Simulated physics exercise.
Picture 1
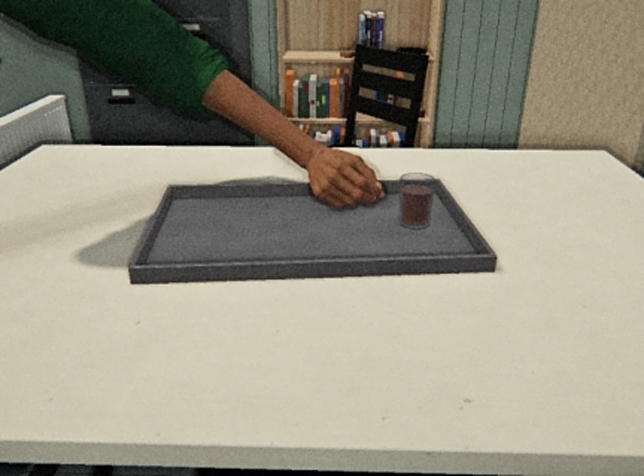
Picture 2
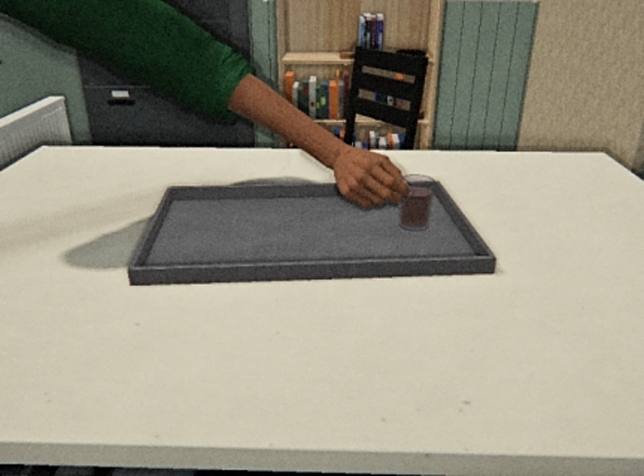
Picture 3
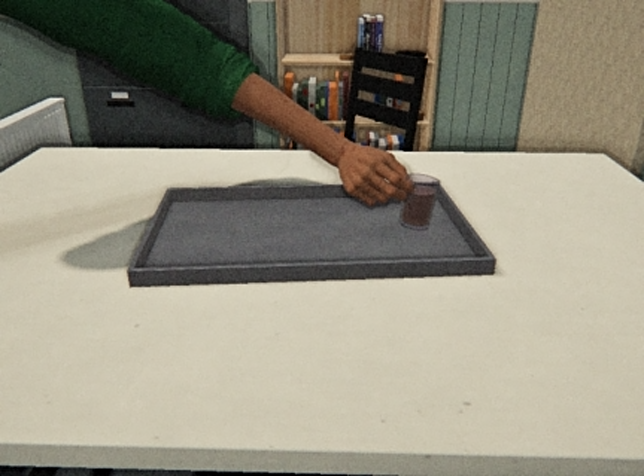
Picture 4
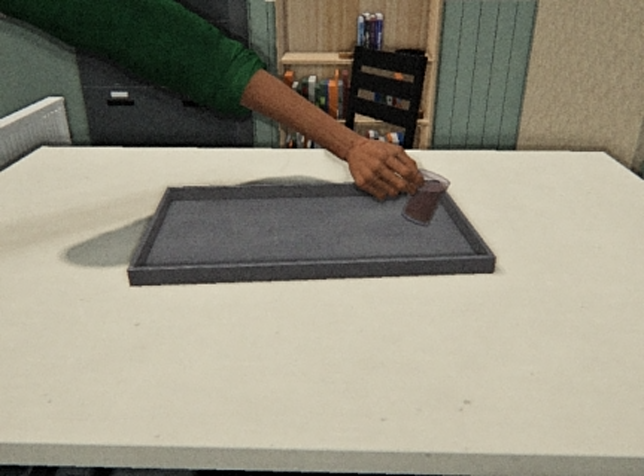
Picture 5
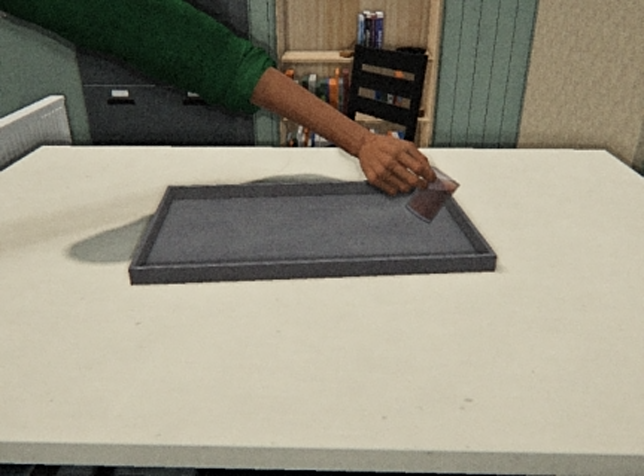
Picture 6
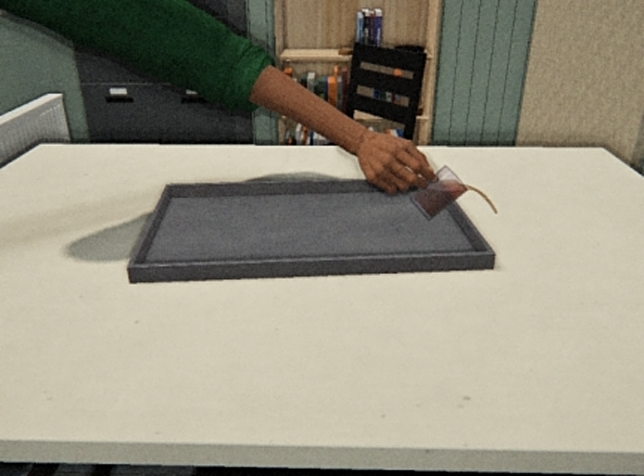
The clip opens on a hand in a green sleeve reaching over a rimmed grey tray on a pale table, beside an upright glass of dark tea. The fingers meet the glass's side and push it rightward, tilting it steadily further until a thin stream of tea arcs out over the tray's right rim.
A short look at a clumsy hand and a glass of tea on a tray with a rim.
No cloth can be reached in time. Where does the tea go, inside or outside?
Not confined to the tray.
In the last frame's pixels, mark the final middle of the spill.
In the last view, its middle sits roughly at (584, 203).
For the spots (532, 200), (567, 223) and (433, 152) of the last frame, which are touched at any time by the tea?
Going in order, the first is covered by the spill, the second covered by the spill, and the third out of reach.
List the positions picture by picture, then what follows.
In the first frame, it stands upright; glass (416, 200) about three quarters full; tray (305, 260).
In the second frame, fingers against its side; glass about three quarters full, surface at (416, 191).
In the third frame, fingers against its side; glass (419, 200) about three quarters full.
In the fourth frame, fingers against its side; glass (425, 196) tipped 20°; tray (304, 261).
In the fifth frame, fingers against its side; glass (433, 194) tipped 35°.
In the sixth frame, it is falling; glass (439, 193) tipped 50°.
A moment on, the glass lies across the rim; the puddle covers about as much as a plate; it spreads outside the tray.
Further on, the puddle covers about as much as a tray; it spreads outside the tray.
When it is over, the puddle covers about as much as a tray; it spreads outside the tray.
